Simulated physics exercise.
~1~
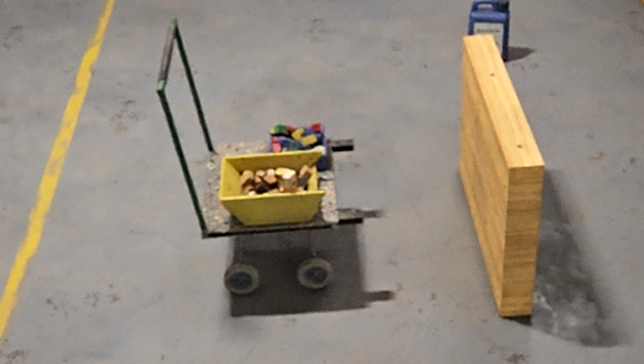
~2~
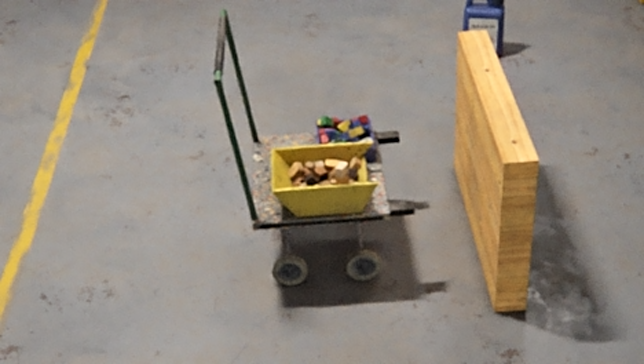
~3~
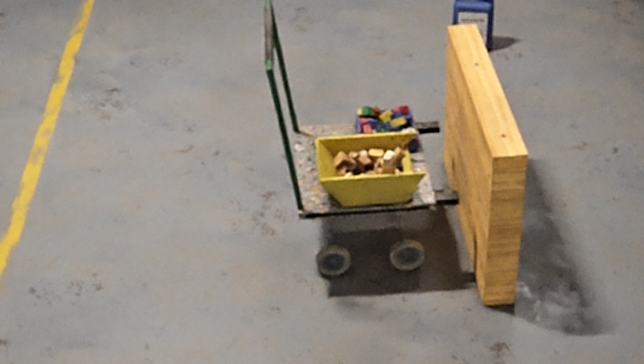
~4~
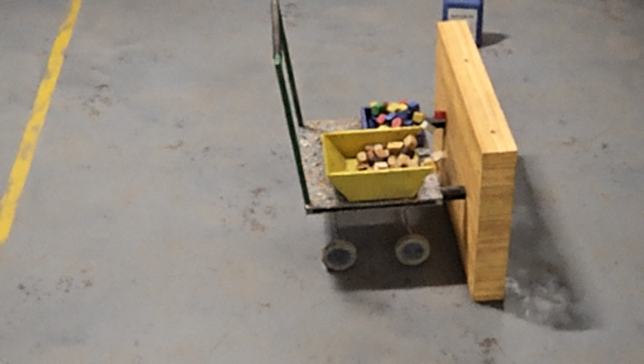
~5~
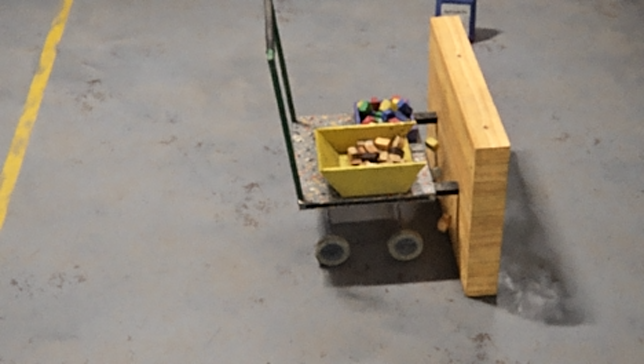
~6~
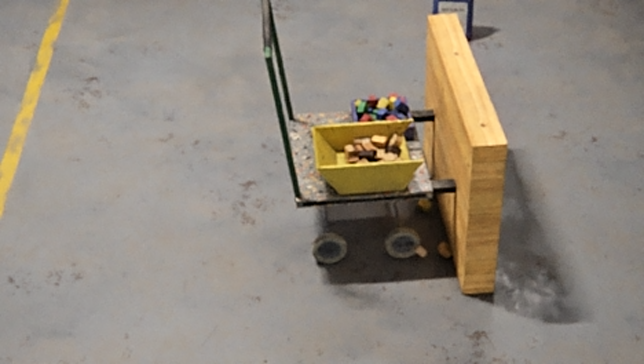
On a grey concrete floor, a trolley carrying a yellow tub of wooden blocks and a blue tub of coloured bricks rolled right into a wooden wall and stopped against it, jolting a few pieces loose, and some wooden blocks dropped to the floor.
